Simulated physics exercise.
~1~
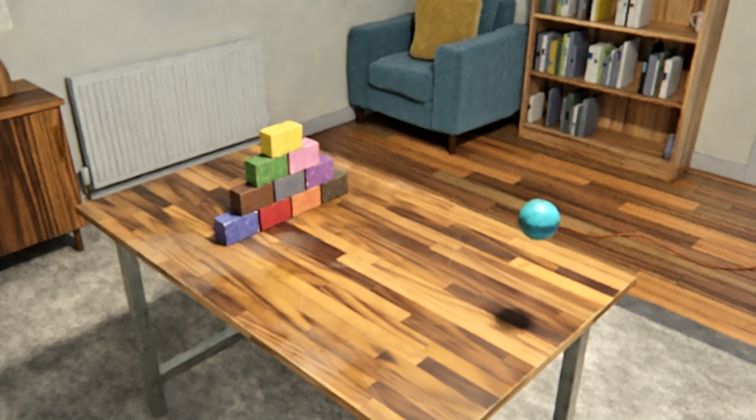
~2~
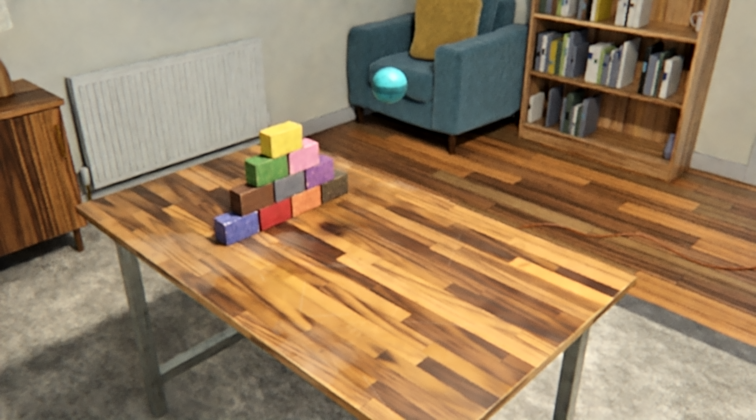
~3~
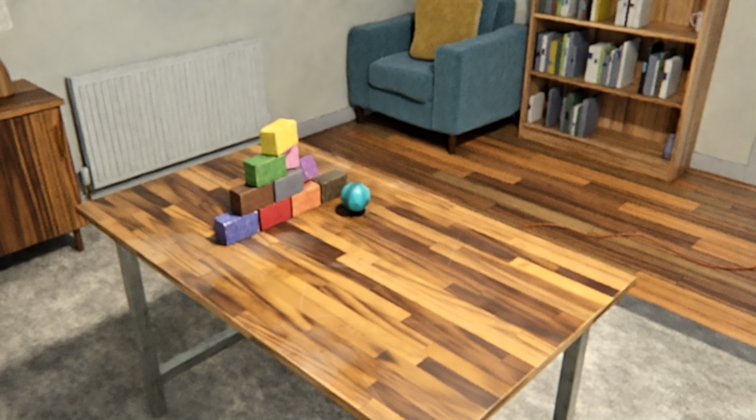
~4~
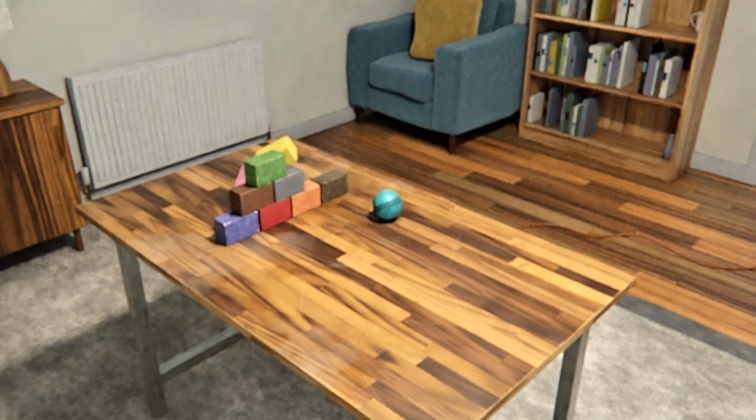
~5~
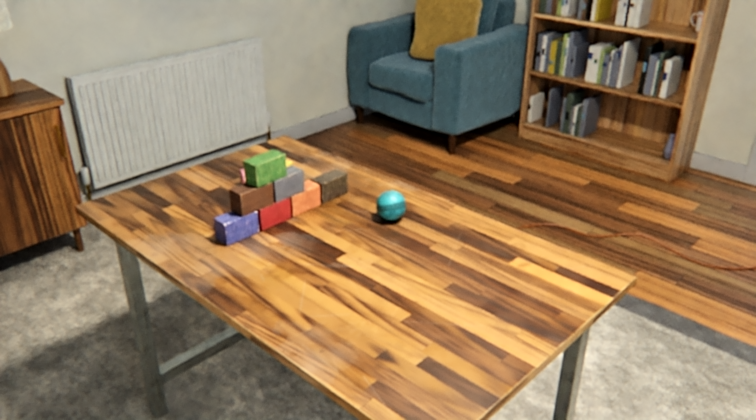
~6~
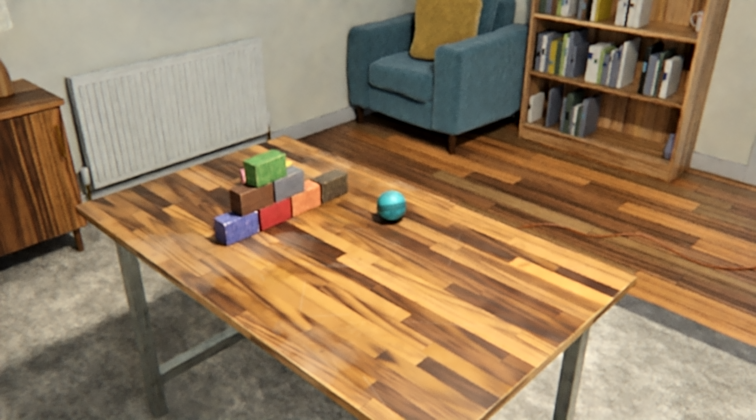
In the video, a turquoise ball flies over a wooden table into a stack of coloured blocks, then rolls back slightly and stops. The purple, pink and yellow blocks topple behind the pile, while the green block stays upright on top of the remaining blocks.
